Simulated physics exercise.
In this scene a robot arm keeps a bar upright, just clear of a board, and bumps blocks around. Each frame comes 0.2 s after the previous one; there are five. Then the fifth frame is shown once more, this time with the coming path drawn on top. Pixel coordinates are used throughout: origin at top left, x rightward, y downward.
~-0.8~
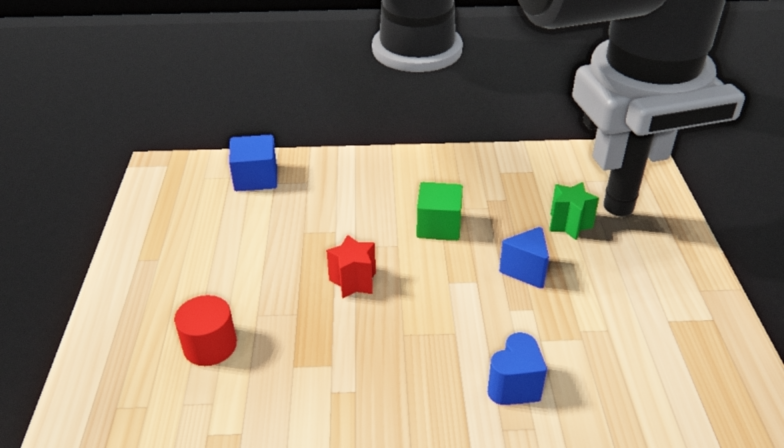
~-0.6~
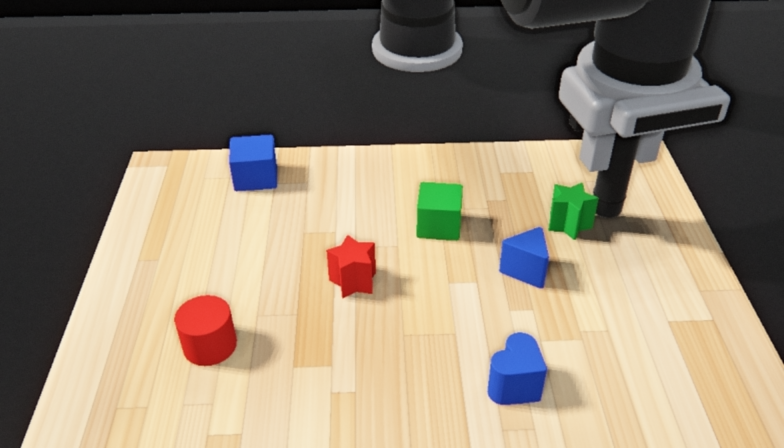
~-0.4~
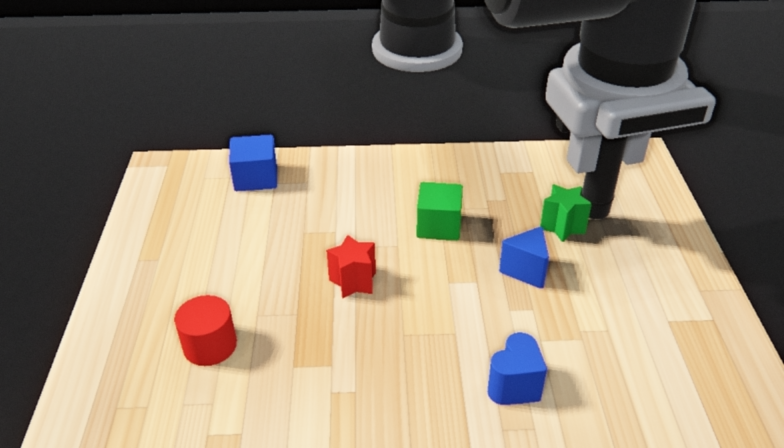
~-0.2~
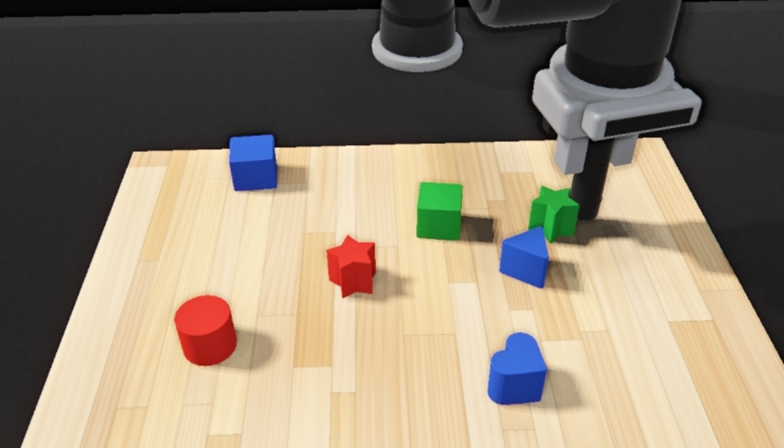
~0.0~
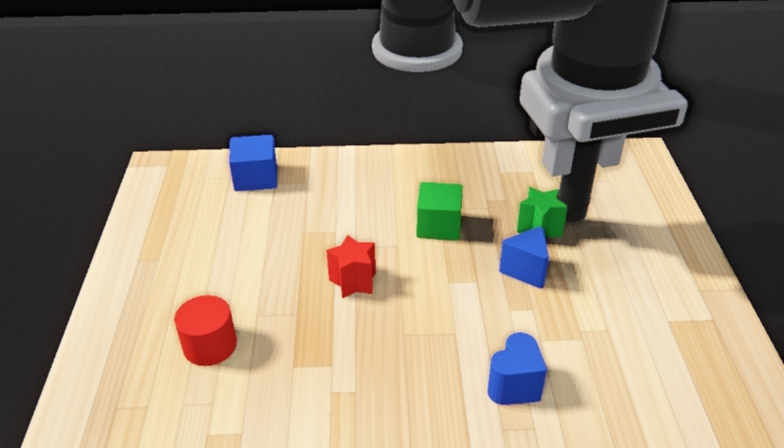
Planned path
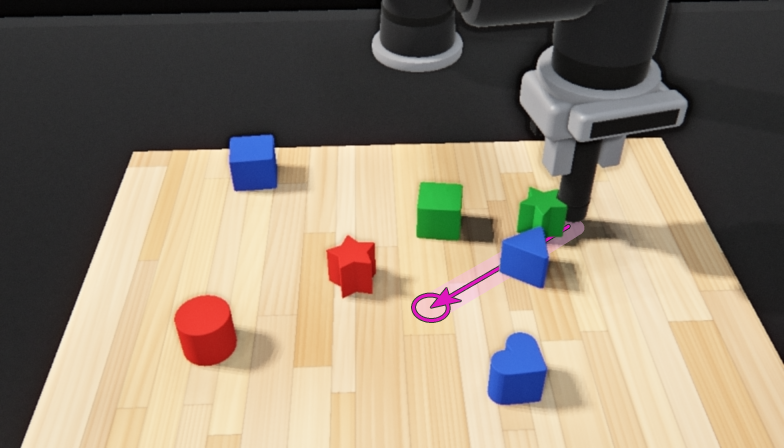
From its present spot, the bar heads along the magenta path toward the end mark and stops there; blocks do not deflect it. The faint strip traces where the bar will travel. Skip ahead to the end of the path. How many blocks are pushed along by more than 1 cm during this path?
By the end of the path, two blocks have moved more than about a centimetre.
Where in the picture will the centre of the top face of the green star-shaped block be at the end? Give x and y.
I'd guess (497, 211).
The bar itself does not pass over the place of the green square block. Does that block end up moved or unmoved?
If the bar follows that path, the green square block stays in its place.
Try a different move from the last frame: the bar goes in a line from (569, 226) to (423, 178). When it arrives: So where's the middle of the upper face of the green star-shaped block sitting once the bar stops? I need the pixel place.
At the end it should sit near (509, 195).
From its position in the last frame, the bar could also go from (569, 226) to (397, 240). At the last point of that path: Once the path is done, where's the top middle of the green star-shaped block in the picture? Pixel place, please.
Final place: (363, 213).
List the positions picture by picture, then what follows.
The first picture shows lower end of the bar (618, 208), tops of blocks, green square block (440, 195), blue three-sided block (530, 241), green star-shaped block (575, 194).
The second picture shows bar (606, 209), blocks as before.
The third picture shows bar (594, 211), green star-shaped block (568, 196).
The fourth picture shows bar (582, 212), green star-shaped block (556, 198).
The fifth picture shows bar (571, 214), green square block (440, 195), blue three-sided block (530, 241), green star-shaped block (544, 199).
The drawn path runs from (569, 226) to (431, 308).
The first path, step by step. One third of the way, bar (528, 239); blue three-sided block (525, 249); green star-shaped block (503, 209), turned 45° clockwise.
Two thirds of the way, bar (481, 267); blue three-sided block (521, 258); green star-shaped block (497, 211), turned 80° clockwise.
At the end, bar (431, 295); green square block not moved; blue three-sided block (521, 258); green star-shaped block (497, 211), turned 80° clockwise.
